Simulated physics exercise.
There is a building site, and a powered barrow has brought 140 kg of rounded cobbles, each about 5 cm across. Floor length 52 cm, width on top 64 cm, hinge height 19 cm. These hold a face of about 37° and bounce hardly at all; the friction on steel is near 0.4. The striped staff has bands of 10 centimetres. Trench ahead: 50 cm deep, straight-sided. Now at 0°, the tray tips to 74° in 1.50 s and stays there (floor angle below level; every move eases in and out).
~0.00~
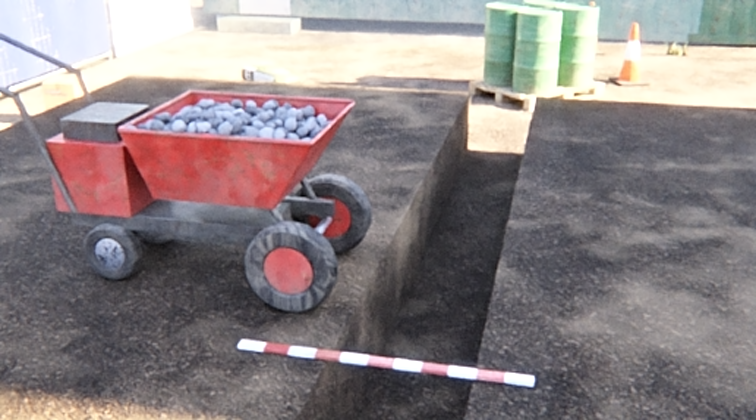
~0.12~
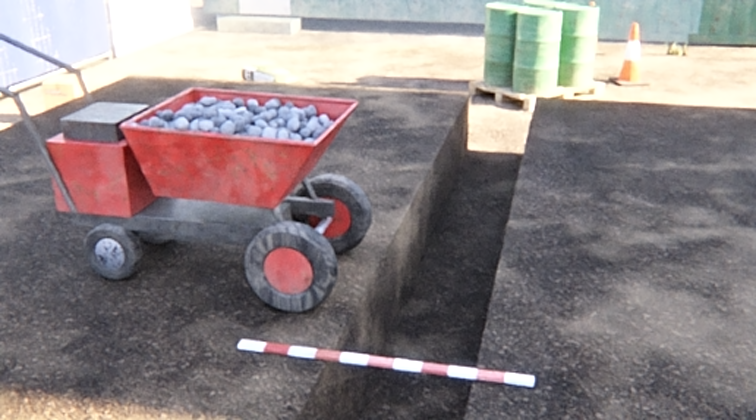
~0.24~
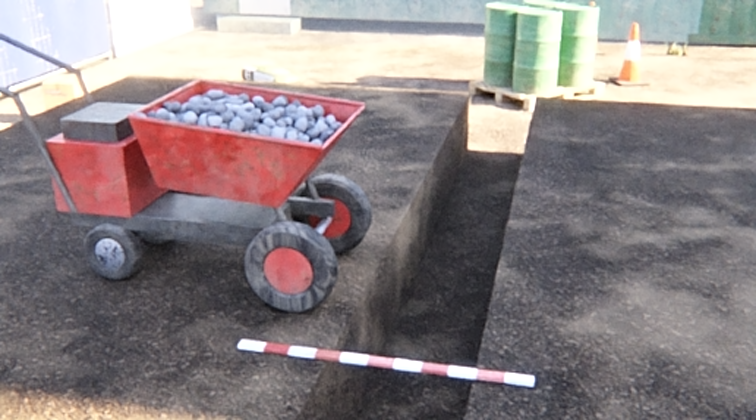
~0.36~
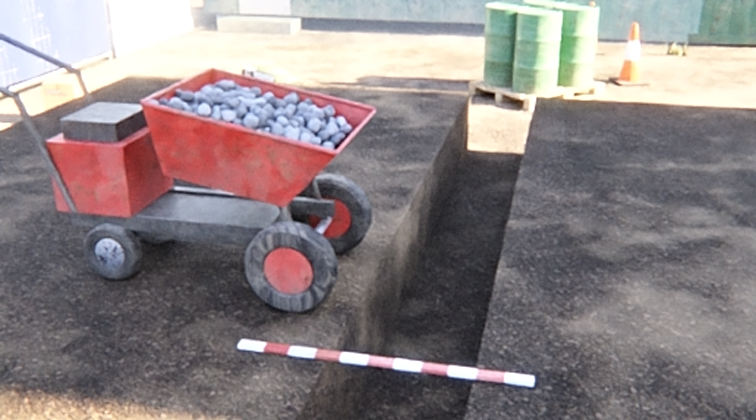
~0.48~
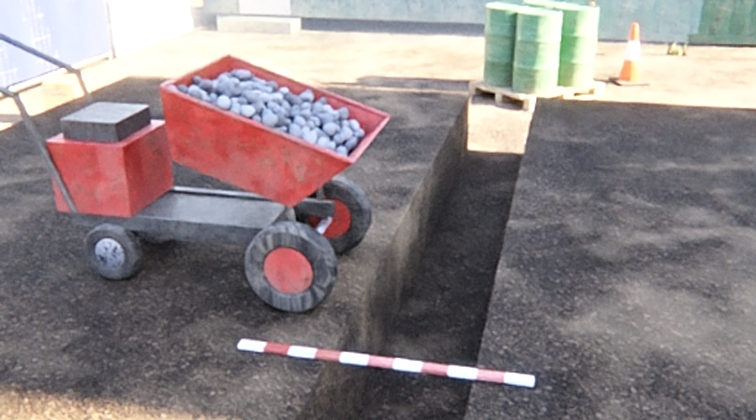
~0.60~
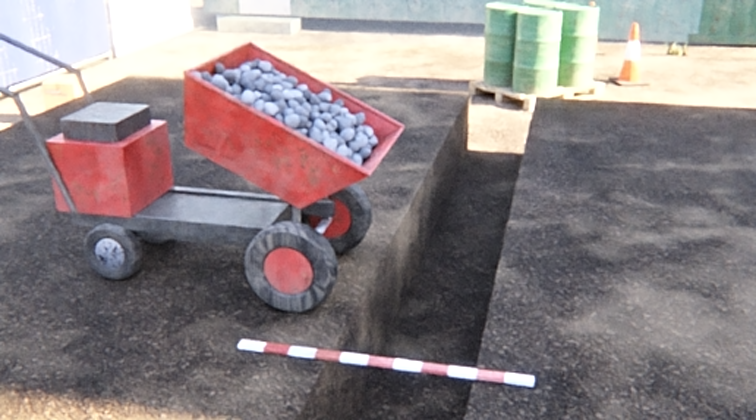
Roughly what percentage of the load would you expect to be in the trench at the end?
I'd expect around 68 per cent.
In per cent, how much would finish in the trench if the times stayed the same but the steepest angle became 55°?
It would be near 30 per cent.
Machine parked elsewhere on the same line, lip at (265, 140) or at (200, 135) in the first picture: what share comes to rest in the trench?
Near 100 then near 95 percent.
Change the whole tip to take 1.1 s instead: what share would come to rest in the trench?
About 65%.
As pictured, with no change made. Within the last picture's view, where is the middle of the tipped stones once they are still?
The stones end up centred near (469, 374).
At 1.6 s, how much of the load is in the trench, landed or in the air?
By that point it's something like 30 in a hundred.
After 1.1 s the floor is at 62°; 99 % in the tray, 1 % in the trench; the foremost stones are at (449, 233).
After 1.6 s the floor is at 74°; 52 % in the tray, 28 % in the trench, 21 % past the trench; the foremost stones are at (597, 298).
After 2.0 s the floor is at 74°; 25 % in the tray, 44 % in the trench, 31 % past the trench; the foremost stones are at (683, 297).
After 3.9 s the floor is at 74°; 0 % in the tray, 68 % in the trench, 32 % past the trench; the foremost stones are at (721, 298).
